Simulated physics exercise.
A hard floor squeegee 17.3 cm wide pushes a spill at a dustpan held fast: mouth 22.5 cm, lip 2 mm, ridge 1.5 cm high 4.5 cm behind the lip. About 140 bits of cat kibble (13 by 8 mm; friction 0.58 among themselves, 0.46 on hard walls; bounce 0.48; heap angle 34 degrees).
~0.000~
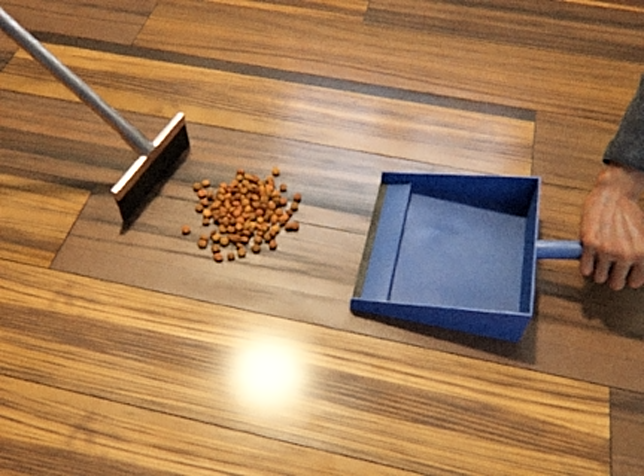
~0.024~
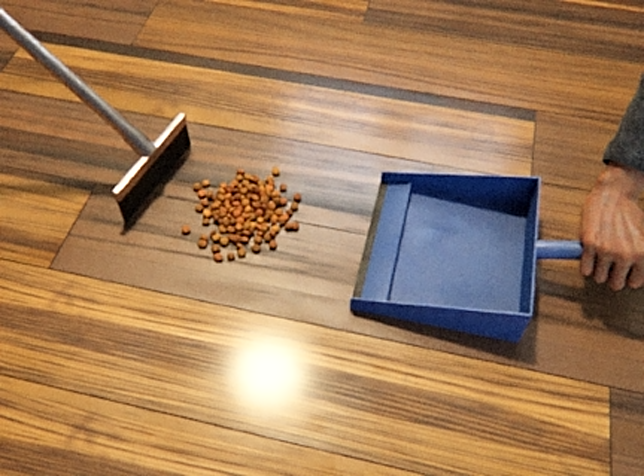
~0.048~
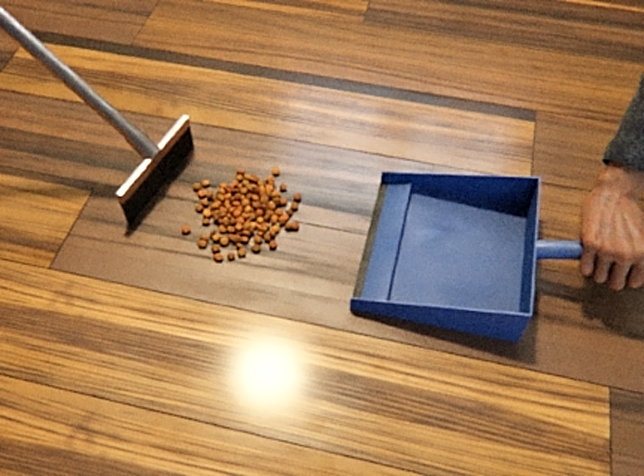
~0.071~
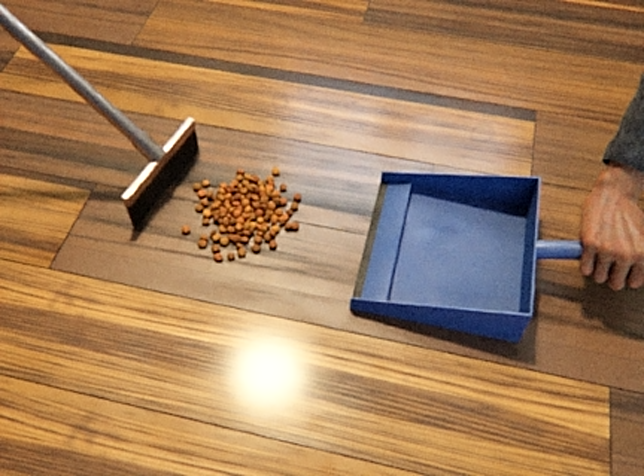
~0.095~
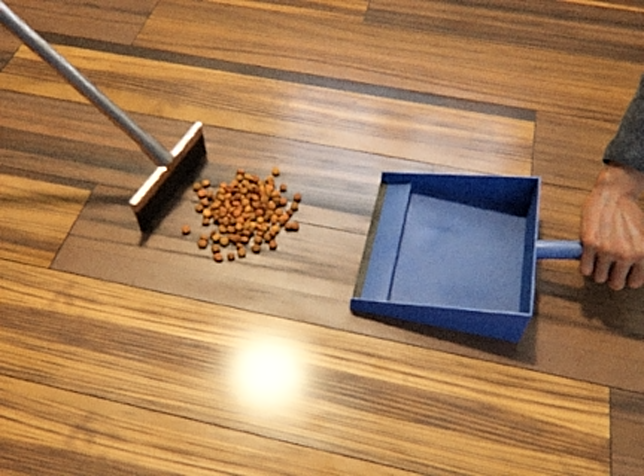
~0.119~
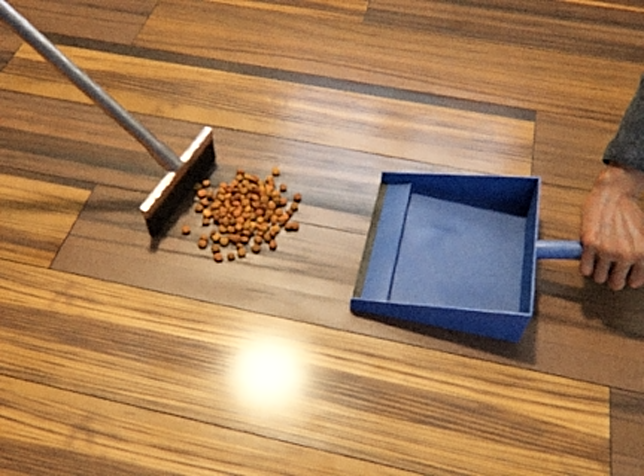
On a wood plank floor, a squeegee slides right to the edge of a brown kibble pile while a hand holds a blue dustpan still.
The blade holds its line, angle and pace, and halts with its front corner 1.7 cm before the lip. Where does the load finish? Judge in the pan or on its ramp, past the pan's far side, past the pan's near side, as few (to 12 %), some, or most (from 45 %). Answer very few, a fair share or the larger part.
Pan a fair share, far side very few, near side a fair share.
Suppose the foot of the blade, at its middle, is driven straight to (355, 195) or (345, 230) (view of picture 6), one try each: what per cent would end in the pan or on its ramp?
About 10 and 25 per cent.
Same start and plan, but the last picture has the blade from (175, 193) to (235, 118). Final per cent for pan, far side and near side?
Pan 15, far 10, near 0.
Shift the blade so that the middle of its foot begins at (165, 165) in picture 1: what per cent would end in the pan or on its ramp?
Some 25 per cent.
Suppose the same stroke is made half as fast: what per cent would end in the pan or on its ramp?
In that case some 20 per cent.
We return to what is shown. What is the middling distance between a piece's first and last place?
About 18 cm.
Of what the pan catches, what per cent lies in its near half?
Some 90 per cent.
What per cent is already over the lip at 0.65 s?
Some 20 per cent.
After 0.29 s, middle of the blade 15 cm from the lip; 0 % over the lip, far side 0 %, near side 0 %.
After 0.41 s, middle of the blade 7 cm from the lip; 0 % over the lip, far side 0 %, near side 10 %.
Then, at 0.65 s, middle of the blade 4 cm from the lip; 20 % over the lip, far side 0 %, near side 20 %.
At rest (1.1 s), pan 20 %, far side 0 %, near side 20 %, in front of the lip or behind the blade 60 %.
